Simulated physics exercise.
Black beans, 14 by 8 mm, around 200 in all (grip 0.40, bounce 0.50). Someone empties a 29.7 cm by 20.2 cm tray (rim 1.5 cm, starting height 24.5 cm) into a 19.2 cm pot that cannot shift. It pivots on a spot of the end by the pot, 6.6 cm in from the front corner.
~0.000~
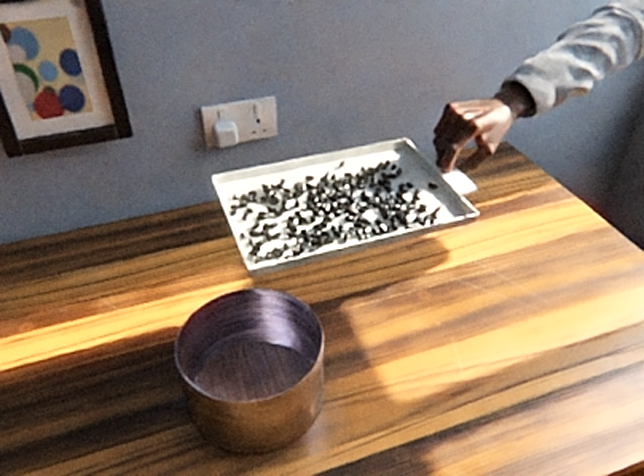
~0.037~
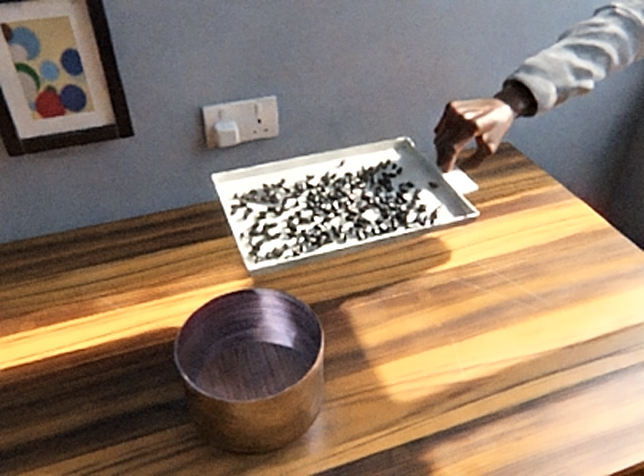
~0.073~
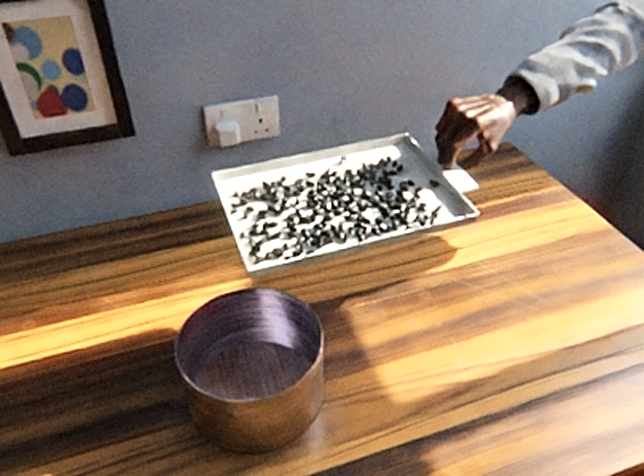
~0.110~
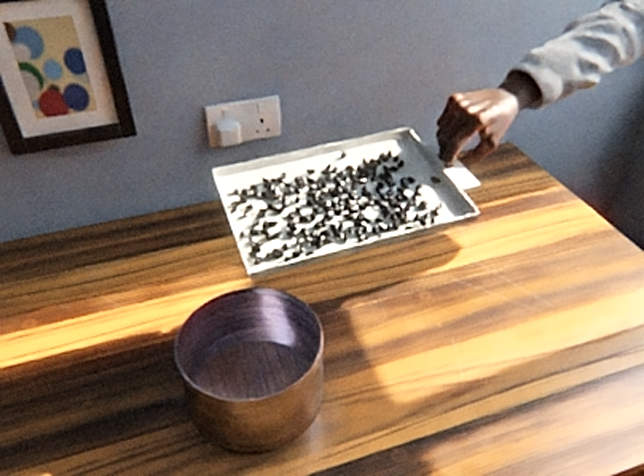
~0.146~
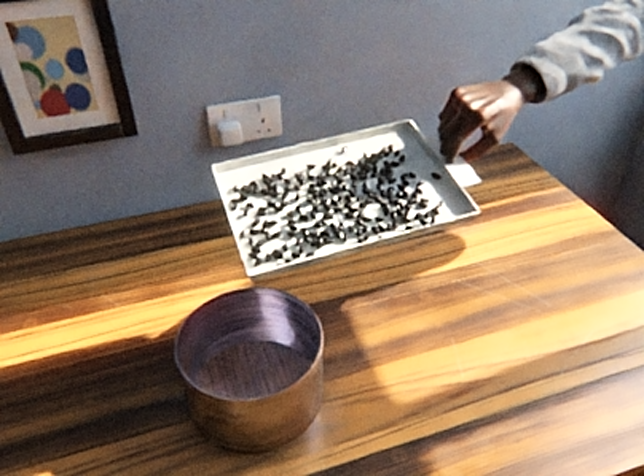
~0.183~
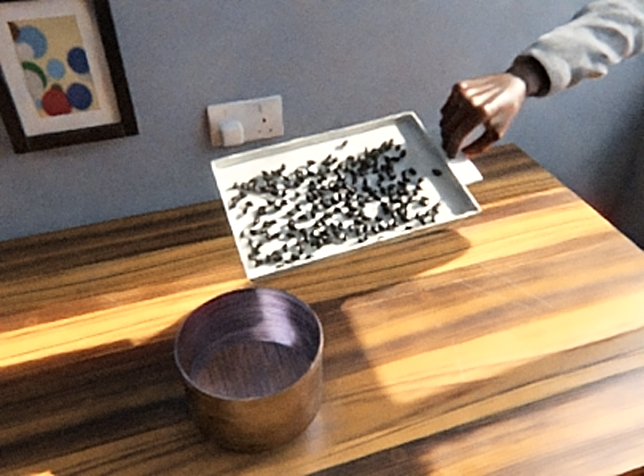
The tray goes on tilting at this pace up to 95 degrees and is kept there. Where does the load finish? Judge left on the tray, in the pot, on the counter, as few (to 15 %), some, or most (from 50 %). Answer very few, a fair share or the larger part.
Tray: Very few, pot: The larger part, counter: A fair share.
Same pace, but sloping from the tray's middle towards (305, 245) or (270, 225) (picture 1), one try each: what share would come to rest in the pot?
Some 100 and 65 per cent.
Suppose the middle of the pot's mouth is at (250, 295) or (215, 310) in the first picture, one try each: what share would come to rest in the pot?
Some 20 and 25 per cent.
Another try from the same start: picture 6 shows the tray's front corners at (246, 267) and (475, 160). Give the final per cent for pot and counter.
Pot 35, counter 65.
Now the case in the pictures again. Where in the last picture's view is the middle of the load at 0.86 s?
Near (315, 259).
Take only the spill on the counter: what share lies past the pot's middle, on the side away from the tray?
Some 10 per cent.
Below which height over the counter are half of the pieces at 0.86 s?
About 24 cm.
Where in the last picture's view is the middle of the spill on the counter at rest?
Around (355, 434).
After 0.59 s, tilt 52 degrees; the tray holds 100 %, the pot 0 %.
Then, at 0.86 s, tilt 78 degrees; the tray holds 85 %, the pot 5 %.
After 1.24 s, tilt 95 degrees; the tray holds 5 %, the pot 65 %.
In the end, at 2.8 s, tray 0 %, pot 70 %, counter 30 %.
